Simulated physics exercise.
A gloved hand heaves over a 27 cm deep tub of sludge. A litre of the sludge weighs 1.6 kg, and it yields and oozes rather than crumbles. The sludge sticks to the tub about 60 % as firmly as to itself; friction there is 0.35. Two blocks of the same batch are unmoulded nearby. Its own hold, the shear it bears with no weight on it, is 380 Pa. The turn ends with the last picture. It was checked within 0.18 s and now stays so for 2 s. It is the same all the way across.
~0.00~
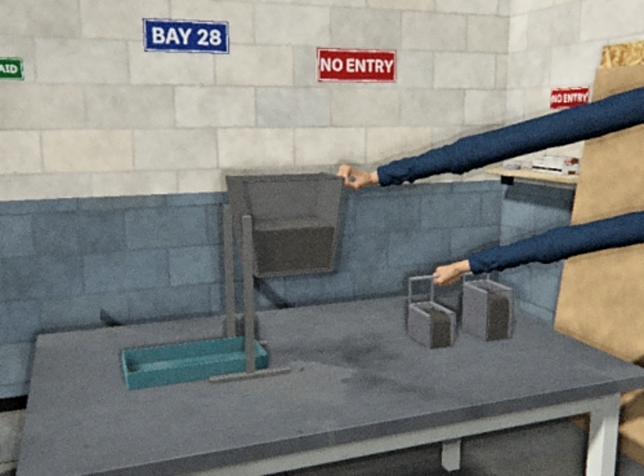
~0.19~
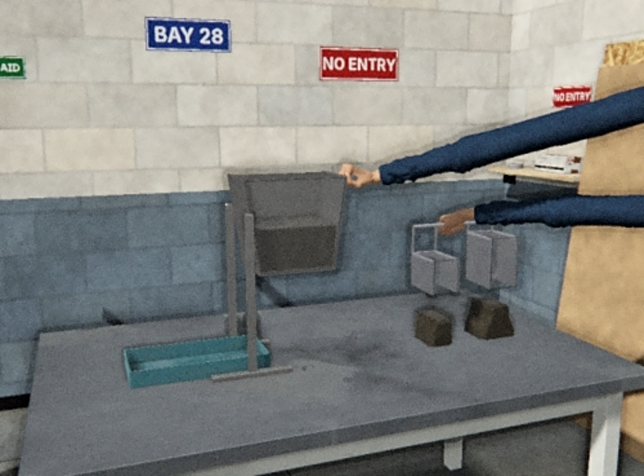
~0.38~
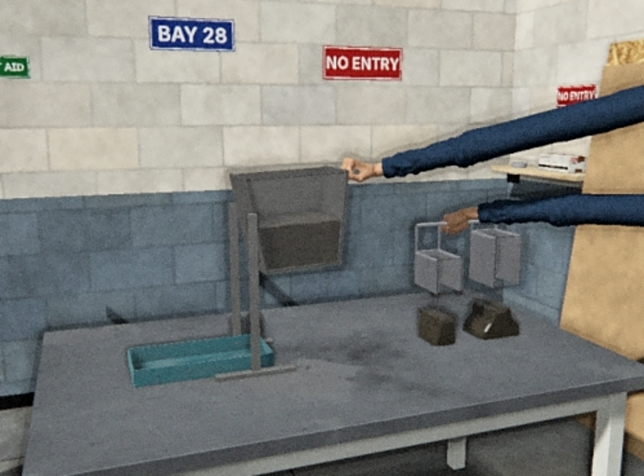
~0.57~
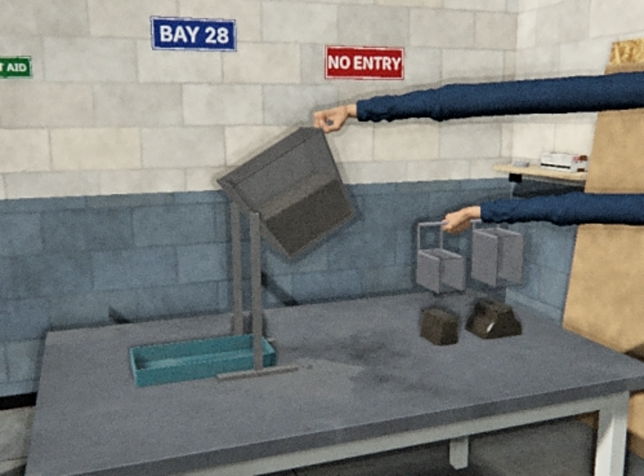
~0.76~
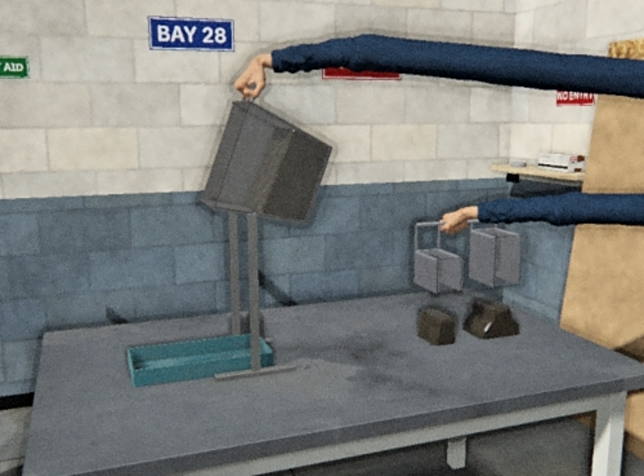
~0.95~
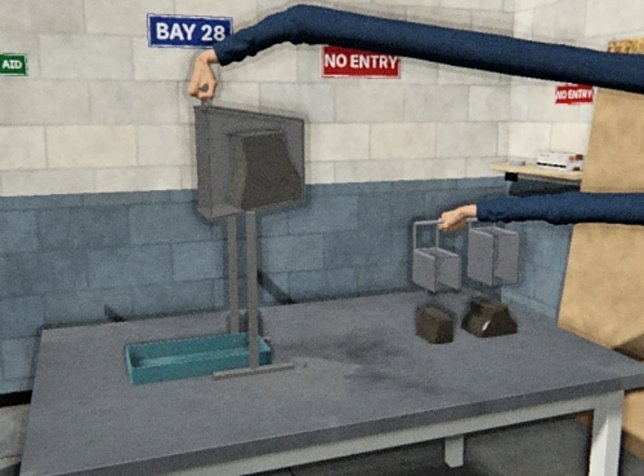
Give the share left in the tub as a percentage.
Expect roughly 53 %.
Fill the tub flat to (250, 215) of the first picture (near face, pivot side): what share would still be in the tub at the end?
It would be near 40 %.
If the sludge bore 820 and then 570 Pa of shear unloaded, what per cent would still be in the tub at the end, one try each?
In turn about 95 %, 60 %.
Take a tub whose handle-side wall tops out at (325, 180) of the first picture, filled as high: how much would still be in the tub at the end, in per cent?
Then about 70 %.
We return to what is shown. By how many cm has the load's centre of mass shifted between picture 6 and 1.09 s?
About 8 cm.
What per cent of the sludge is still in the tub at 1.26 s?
Near 60 %.
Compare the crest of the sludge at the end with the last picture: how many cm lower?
About 14 cm.
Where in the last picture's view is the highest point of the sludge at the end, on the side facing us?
Near (276, 181).
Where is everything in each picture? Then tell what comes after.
The first frame shows handle-side rim at (342, 178), tilt 0 degrees; top of the sludge at (258, 230); blocks stand 9.2 cm, 14 cm (left to right).
The second frame shows handle-side rim at (344, 177), tilt 0 degrees; top of the sludge at (260, 229); blocks stand 8.9 cm, 11 cm (left to right).
The third frame shows handle-side rim at (346, 171), tilt 3 degrees; top of the sludge at (334, 221); blocks stand 8.8 cm, 10.0 cm (left to right).
The fourth frame shows handle-side rim at (320, 130), tilt 30 degrees; top of the sludge at (334, 179); blocks stand 8.8 cm, 9.9 cm (left to right).
The fifth frame shows handle-side rim at (248, 103), tilt 70 degrees; top of the sludge at (293, 132); blocks stand 8.8 cm, 9.9 cm (left to right).
The sixth frame shows handle-side rim at (206, 108), tilt 90 degrees; top of the sludge at (279, 132); blocks stand 8.8 cm, 9.9 cm (left to right).
After 1.09 s, the tub is at 90 degrees and holds 95 %.
After 1.26 s, the tub is at 90 degrees and holds 59 %.
After 1.43 s, the tub is at 90 degrees and holds 53 %.
After 1.60 s, the tub is at 90 degrees and holds 53 %.
After 2.95 s, at the end, the tub is at 90 degrees and holds 53 %.
